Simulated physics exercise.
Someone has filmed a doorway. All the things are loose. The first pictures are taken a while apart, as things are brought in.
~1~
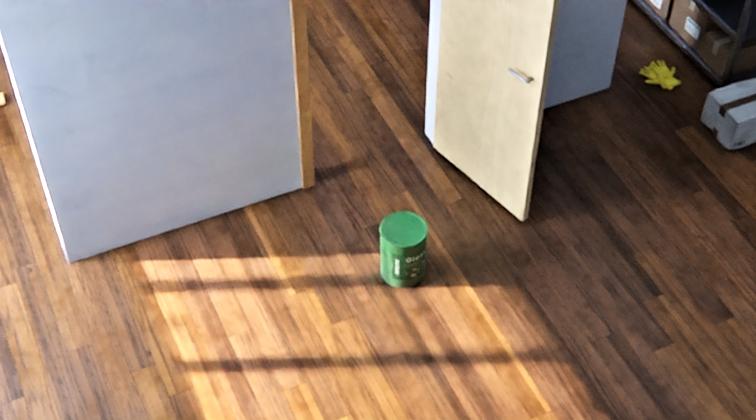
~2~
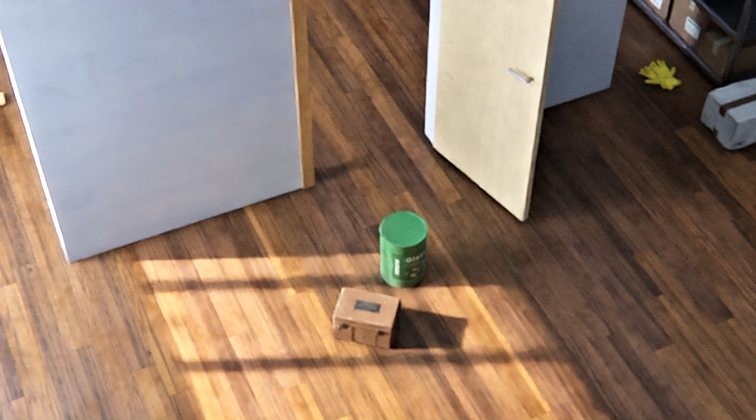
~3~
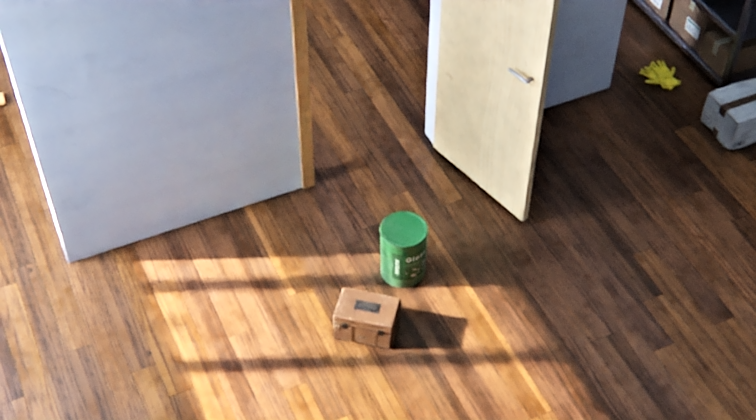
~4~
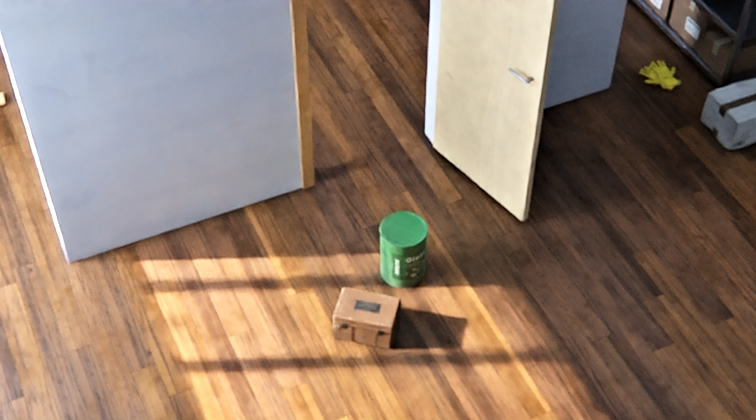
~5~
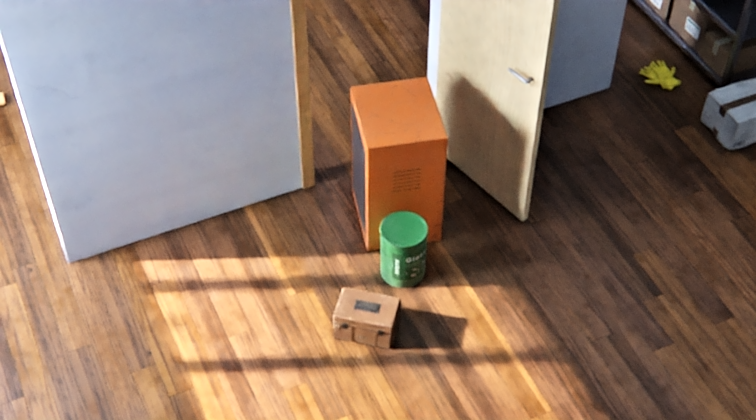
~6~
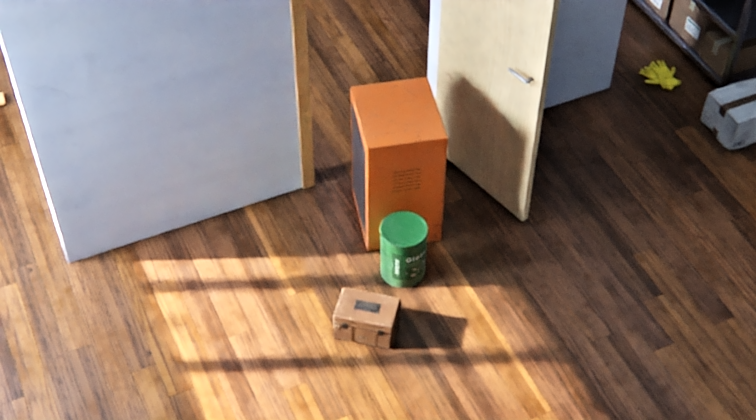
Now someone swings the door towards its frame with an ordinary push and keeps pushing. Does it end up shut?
It is blocked.
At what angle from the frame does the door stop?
About 65°.
Then, 0.40 s past the last view, door at 95°.
Then, 0.60 s past the last view, door at 83°.
Then, 0.70 s past the last view, door at 77°.
Then, 0.90 s past the last view, door at 67°.
Finally, door at 67°; all 3 still in place. Final places as the last picture's camera would see them, orange appliance near (395, 165).
